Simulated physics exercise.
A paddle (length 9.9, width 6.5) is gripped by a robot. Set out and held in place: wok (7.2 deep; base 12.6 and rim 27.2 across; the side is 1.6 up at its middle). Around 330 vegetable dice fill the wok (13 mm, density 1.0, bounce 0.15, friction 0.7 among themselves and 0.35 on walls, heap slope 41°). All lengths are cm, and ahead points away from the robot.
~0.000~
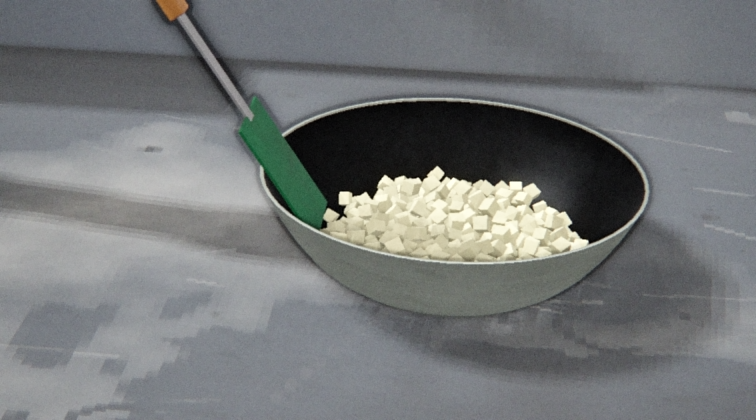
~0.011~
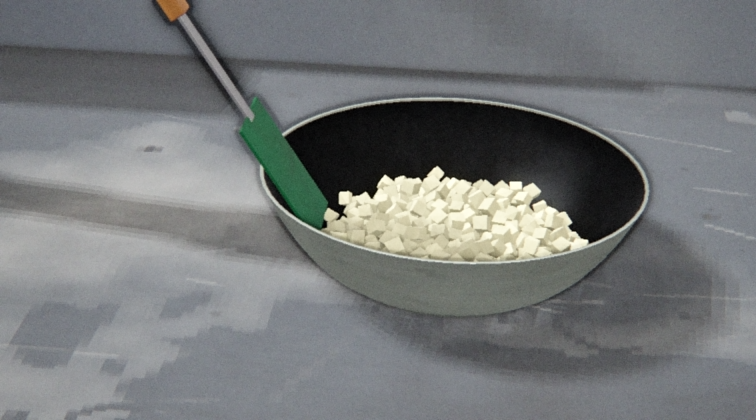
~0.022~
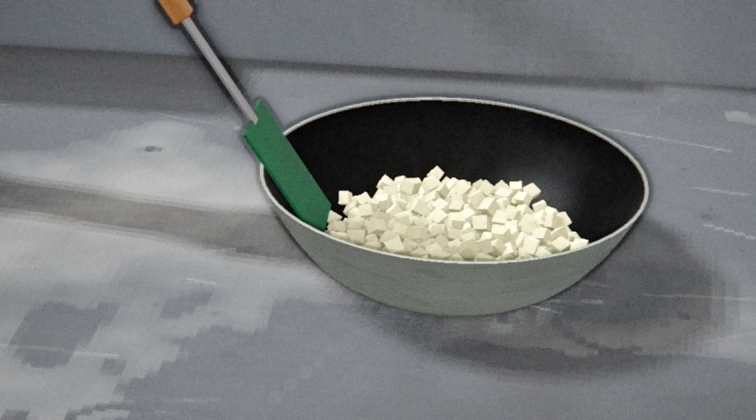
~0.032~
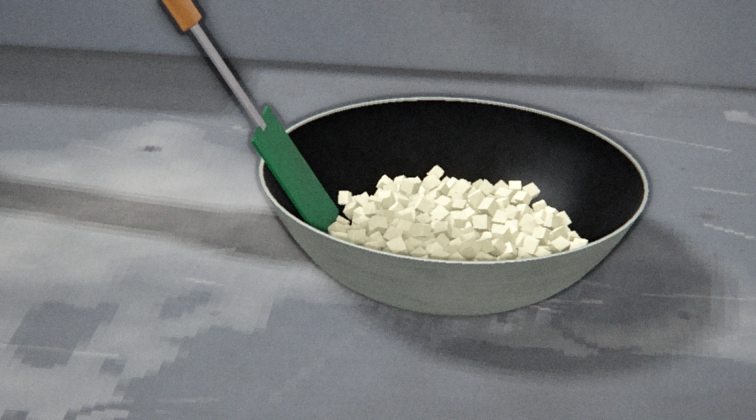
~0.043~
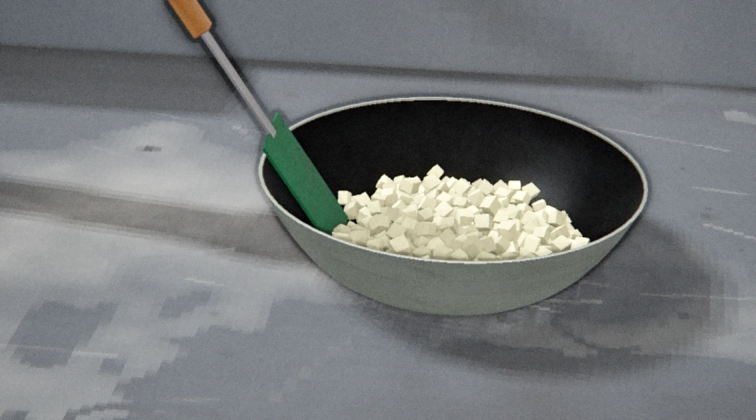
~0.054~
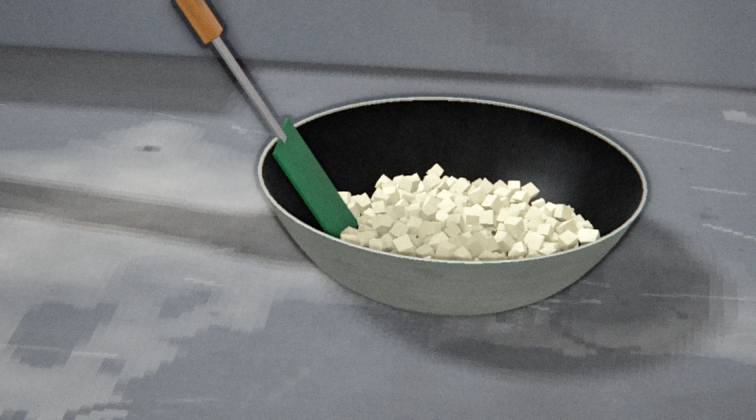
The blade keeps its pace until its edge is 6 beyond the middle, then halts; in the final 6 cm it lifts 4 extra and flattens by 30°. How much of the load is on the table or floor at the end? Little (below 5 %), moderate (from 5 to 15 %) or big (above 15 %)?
Answer: Little; below 5 % of the vegetable dice finish on the table or floor.
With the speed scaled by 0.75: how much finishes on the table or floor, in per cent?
About 0 per cent.
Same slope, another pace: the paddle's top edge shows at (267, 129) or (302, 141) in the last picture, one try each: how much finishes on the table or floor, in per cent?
Some 0 and 10 per cent.
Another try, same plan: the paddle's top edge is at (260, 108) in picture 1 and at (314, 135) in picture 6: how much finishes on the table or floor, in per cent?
About 10 per cent.
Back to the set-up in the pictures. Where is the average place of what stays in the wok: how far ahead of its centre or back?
Roughly 4.0 cm ahead.
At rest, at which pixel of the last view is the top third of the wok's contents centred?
At about (572, 214).
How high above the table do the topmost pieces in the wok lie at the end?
Roughly 7.0 cm.
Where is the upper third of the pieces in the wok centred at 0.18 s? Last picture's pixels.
Around (572, 218).
After 0.12 s, sloping 57°, highest piece 9 above the table; 327 in the wok.
After 0.18 s, sloping 46°, highest piece 11 above the table; 326 in the wok, 1 on the blade or in flight.
After 0.41 s, sloping 27°, highest piece 8 above the table; 317 in the wok, 9 on the table or floor, 1 on the blade or in flight.
After 1.46 s, sloping 27°, highest piece 7 above the table; 317 in the wok, 10 on the table or floor.
At rest, 317 in the wok, 10 on the table or floor. That is 3 % on the table or floor.
